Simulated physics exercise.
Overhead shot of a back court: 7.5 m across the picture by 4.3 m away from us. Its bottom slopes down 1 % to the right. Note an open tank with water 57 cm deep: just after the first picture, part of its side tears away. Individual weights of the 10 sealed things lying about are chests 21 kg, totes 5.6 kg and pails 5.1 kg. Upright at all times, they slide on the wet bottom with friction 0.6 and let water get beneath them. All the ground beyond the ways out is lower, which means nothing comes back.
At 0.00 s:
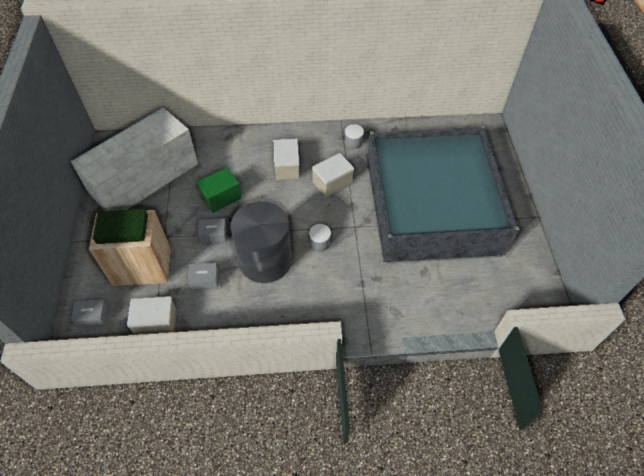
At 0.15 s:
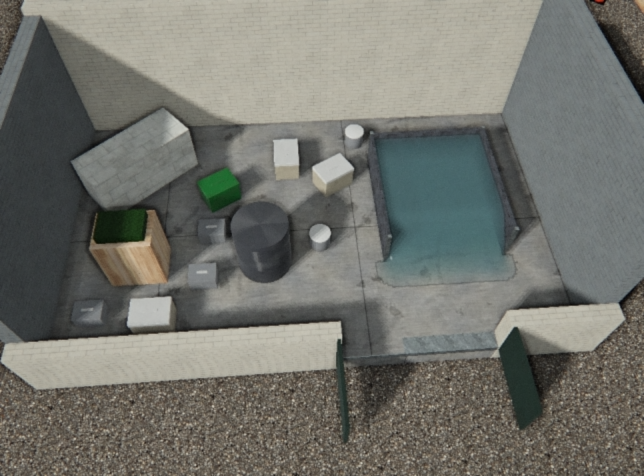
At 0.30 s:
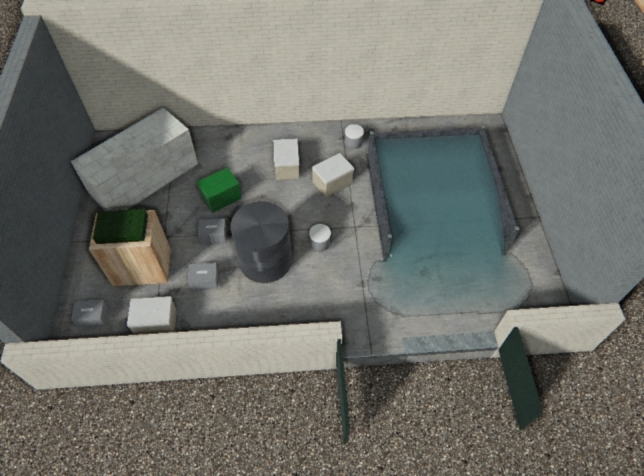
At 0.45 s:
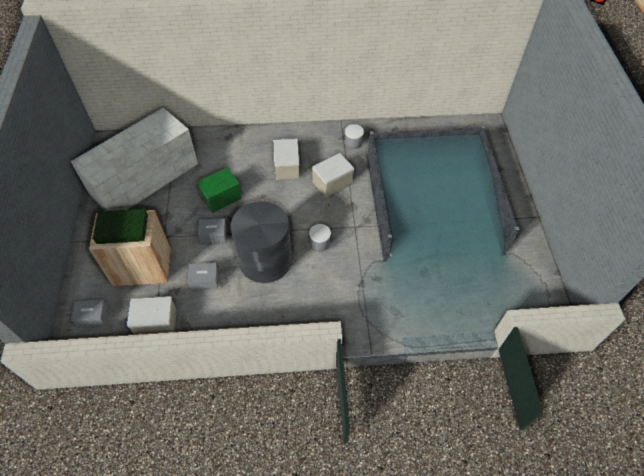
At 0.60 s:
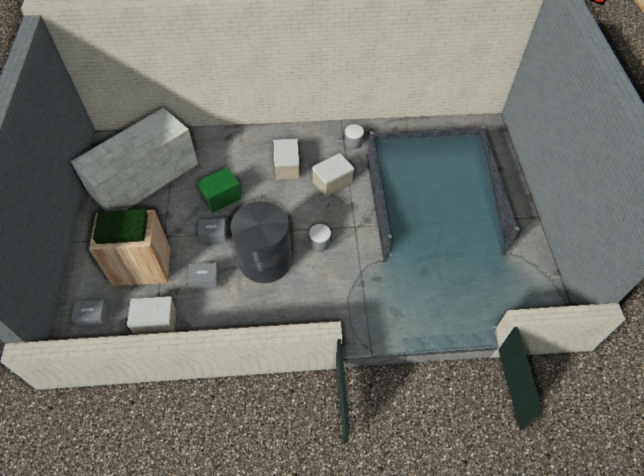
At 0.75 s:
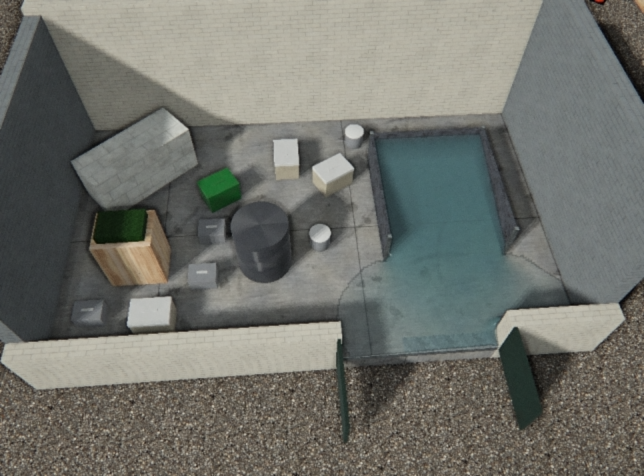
At first, a dark-walled tank full of water stands on the right of a walled court, with boxes, pails and a large dark drum to its left. Then its near side is gone and water spreads across the floor toward the open gateway, reaching it while the objects stay still.
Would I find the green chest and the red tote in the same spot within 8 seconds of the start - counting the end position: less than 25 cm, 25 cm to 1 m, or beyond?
Final positions: The green chest stays near its start, the red tote stays near its start.
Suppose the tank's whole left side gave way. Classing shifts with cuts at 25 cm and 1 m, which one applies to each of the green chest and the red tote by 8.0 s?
Then the green chest travels far, the red tote gets carried off.
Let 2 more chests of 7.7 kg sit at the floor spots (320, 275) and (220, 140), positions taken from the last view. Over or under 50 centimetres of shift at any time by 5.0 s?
Taking them in order, they end up smaller and smaller.
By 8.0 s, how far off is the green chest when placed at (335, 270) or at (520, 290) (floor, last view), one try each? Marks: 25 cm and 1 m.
In that order: It hardly budges; it goes a long way.
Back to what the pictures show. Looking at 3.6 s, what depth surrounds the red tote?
Roughly 0 cm deep.
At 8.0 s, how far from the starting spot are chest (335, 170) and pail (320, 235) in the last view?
In turn: 0 cm, 0 cm.
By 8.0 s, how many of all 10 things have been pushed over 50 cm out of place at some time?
I make that 0.
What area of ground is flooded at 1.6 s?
That flooded area is roughly 9.0 m2.
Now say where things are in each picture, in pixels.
The green chest at (218, 183) rests on the ground; the red tote is out of sight; water covers 3.7 m2; 0 of 10 have shifted, in the first frame.
The green chest at (218, 183), on the bottom; the red tote is out of sight; water covers 4.6 m2; 0 of 10 have shifted, in the second frame.
The green chest at (218, 183), on the bottom; the red tote is out of sight; water covers 5.8 m2; 0 of 10 have shifted, in the third frame.
The green chest at (218, 183) rests on the ground; the red tote is out of sight; water covers 7.1 m2; 0 of 10 have shifted, in the fourth frame.
The green chest at (218, 183), on the bottom; the red tote is out of sight; water covers 7.8 m2; 0 of 10 have shifted, in the fifth frame.
The green chest at (218, 183) rests on the ground; the red tote is out of sight; 8.1 m2 under water; 0 of 10 have shifted, in the sixth frame.
After 1.6 s the green chest is near (218, 183), 0.0 m from its start, aground; the red tote is near (129, 226), 0.0 m from its start, aground; 0 of 10 are out; 0 afloat.
After 3.6 s the green chest is near (218, 183), 0.0 m from its start, aground; the red tote is near (129, 226), 0.0 m from its start, aground; 0 of 10 are out; 0 afloat.
After 5.6 s the green chest is near (218, 183), 0.0 m from its start, aground; the red tote is near (129, 226), 0.0 m from its start, aground; 0 of 10 are out; 0 afloat.
After 8.0 s the green chest is near (218, 183), 0.0 m from its start, aground; the red tote is near (129, 226), 0.0 m from its start, aground; 0 of 10 are out; 0 afloat.
